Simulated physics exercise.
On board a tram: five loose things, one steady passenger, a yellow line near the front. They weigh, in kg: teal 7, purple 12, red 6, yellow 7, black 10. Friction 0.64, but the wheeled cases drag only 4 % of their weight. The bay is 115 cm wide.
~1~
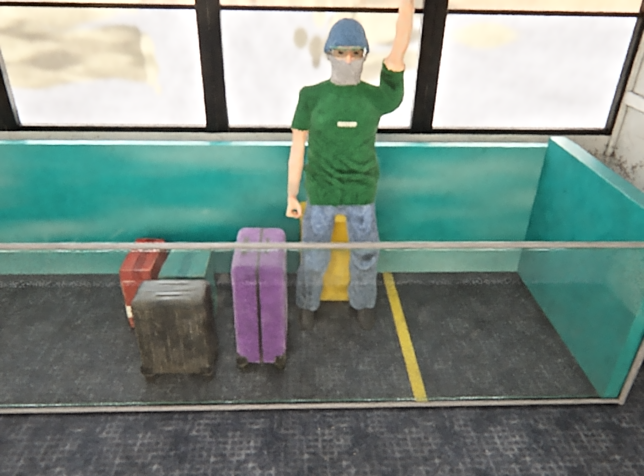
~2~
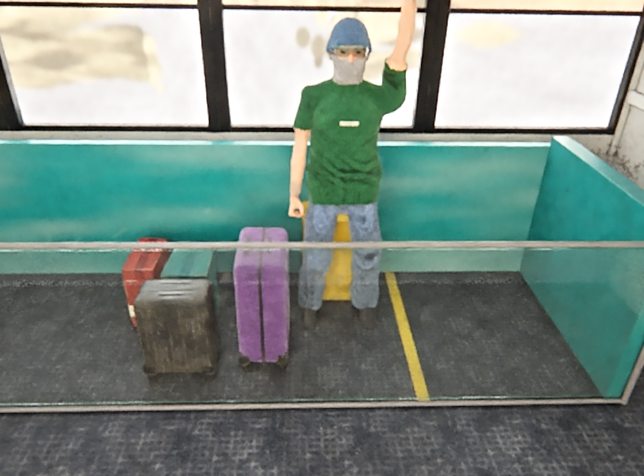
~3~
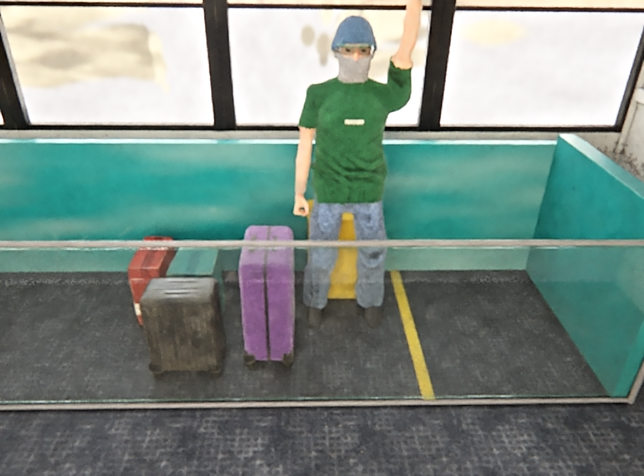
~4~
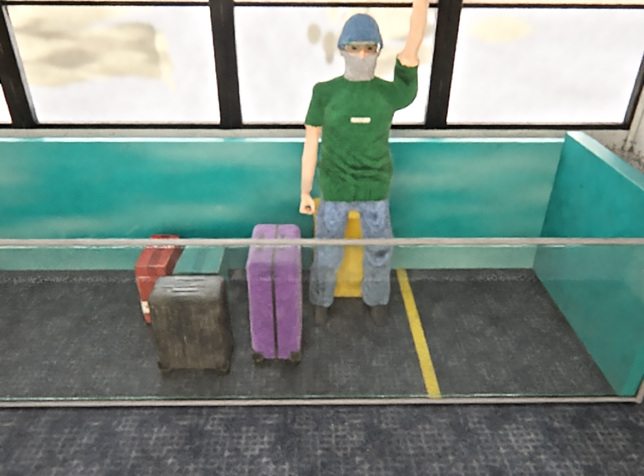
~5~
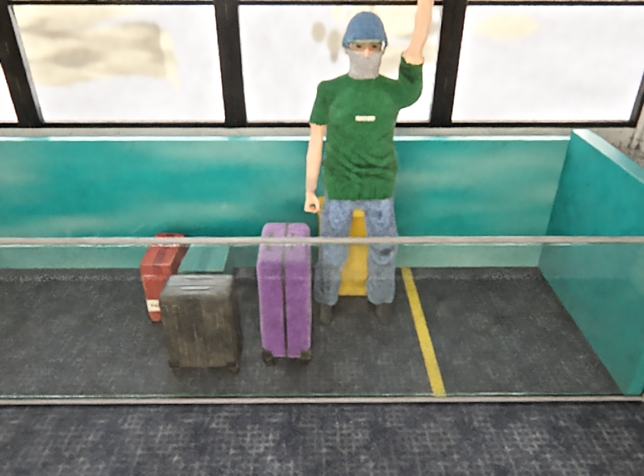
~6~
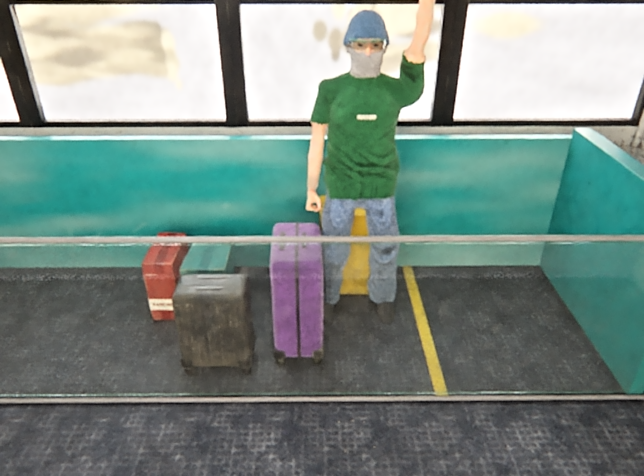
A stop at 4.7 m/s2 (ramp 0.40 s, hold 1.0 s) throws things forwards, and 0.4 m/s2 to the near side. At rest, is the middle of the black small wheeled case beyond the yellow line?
The black small wheeled case ends beyond the yellow line.
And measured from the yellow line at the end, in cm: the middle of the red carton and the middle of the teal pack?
Red carton 120 short, teal pack 80 short.
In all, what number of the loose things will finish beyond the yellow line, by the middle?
In all, 2.
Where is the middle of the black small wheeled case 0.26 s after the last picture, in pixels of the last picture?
At about (284, 328).
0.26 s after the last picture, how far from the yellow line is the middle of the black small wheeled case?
About 75 cm short of it.
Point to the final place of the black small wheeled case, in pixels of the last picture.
At about (542, 340).
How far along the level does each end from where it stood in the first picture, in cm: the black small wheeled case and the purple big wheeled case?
Black small wheeled case 170, purple big wheeled case 160.
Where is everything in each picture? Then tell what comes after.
Black small wheeled case (177, 331), in the first picture.
Black small wheeled case (180, 330), in the second picture.
Black small wheeled case (185, 329), in the third picture.
Black small wheeled case (193, 327), in the fourth picture.
Black small wheeled case (204, 325), in the fifth picture.
Black small wheeled case (216, 325), in the sixth picture.
Then, 0.26 s after the last picture the black small wheeled case is 77 cm short of the yellow line, tilted 0°, near (284, 328) in the last picture's view.
Then, 0.66 s after the last picture the black small wheeled case is 16 cm past the yellow line, tilted 0°, near (474, 337) in the last picture's view.
Then, 1.16 s after the last picture the black small wheeled case is 48 cm past the yellow line, tilted 0°, near (542, 340) in the last picture's view; the yellow tall bag 42 cm short of the yellow line, tilted 0°.
In the final state, teal pack stops short of the yellow line; purple big wheeled case crosses the yellow line; red carton stops short of the yellow line; yellow tall bag stops short of the yellow line; black small wheeled case crosses the yellow line.
